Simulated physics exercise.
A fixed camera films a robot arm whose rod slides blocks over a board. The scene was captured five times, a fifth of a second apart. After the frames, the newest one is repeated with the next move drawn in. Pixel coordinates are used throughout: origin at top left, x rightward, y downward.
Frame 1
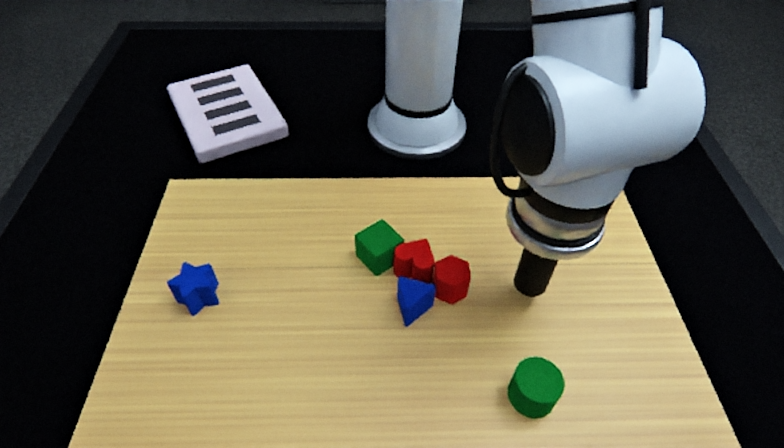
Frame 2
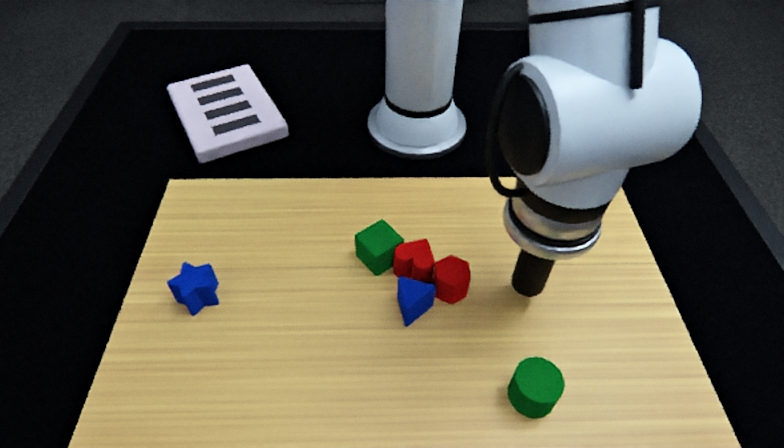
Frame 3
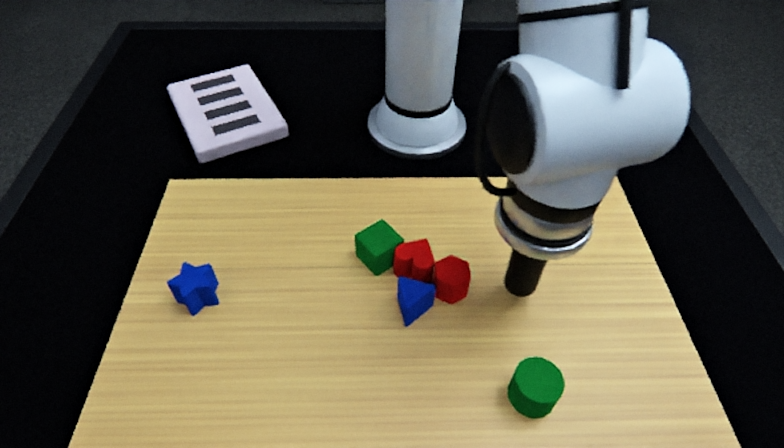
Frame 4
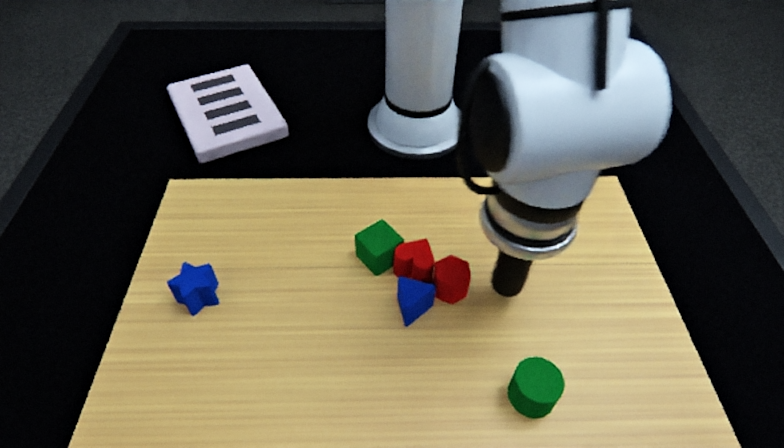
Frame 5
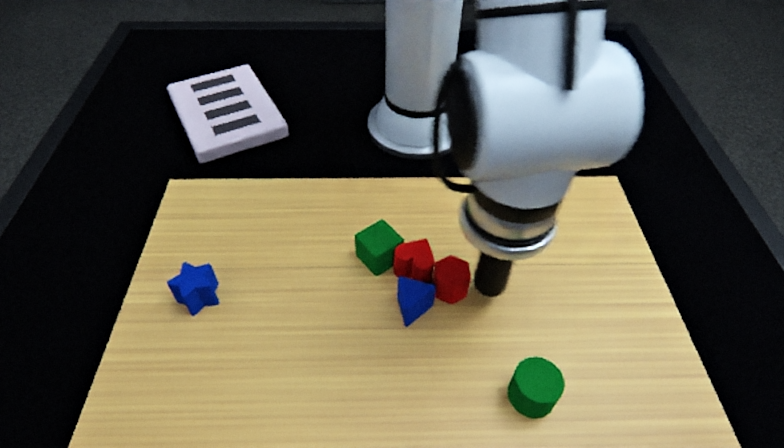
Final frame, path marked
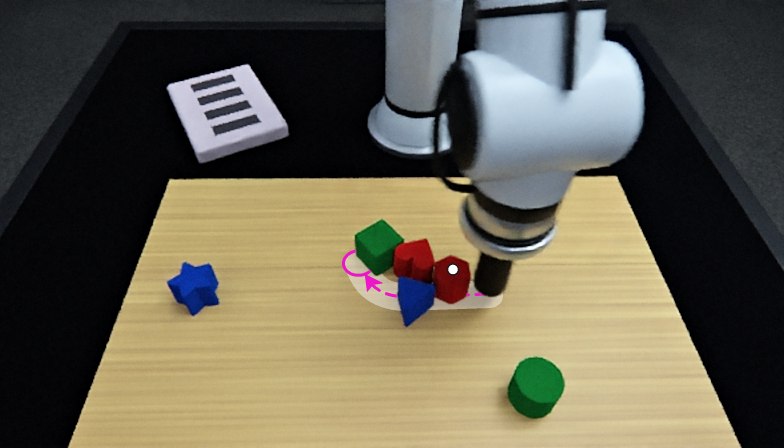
A white robot arm with a black rod reaches down over a pale wooden board on a black table, seen from above and in front by a still camera. A green cube, red heart, red six-sided block and blue triangular block cluster mid-board, with a blue star left and green cylinder lower right. The rod slides left, slowly then faster, close beside the red six-sided block, and no block moves.
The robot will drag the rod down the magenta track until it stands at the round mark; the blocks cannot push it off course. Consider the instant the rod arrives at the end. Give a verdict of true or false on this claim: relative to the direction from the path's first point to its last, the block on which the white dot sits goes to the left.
The statement is correct.
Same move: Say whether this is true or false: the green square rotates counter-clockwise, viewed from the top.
That statement is accurate.
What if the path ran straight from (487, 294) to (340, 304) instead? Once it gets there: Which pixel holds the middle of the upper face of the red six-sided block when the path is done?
About (306, 273).
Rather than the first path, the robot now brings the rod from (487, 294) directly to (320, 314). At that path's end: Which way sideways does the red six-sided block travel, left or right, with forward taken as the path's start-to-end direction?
The shift is to the right of that direction.
Path on the board, from (487, 294) over (437, 296) and (387, 294) to (359, 263); the dot is on the red six-sided block.
The first path, step by step. One third of the way, rod (437, 286); green square (368, 227), turned 25° anticlockwise; blue triangular block (399, 302); red heart block (392, 250), turned 75° clockwise; red six-sided block (404, 275).
Two thirds of the way, rod (386, 284); green square (367, 225), turned 25° anticlockwise; blue triangular block (394, 305); red heart block (386, 247), turned 100° clockwise; red six-sided block (351, 275).
At the end, rod (358, 253); green square (366, 208), turned 65° anticlockwise; blue triangular block (394, 305); red heart block (386, 231), turned 155° clockwise; red six-sided block (335, 272), turned 30° anticlockwise.
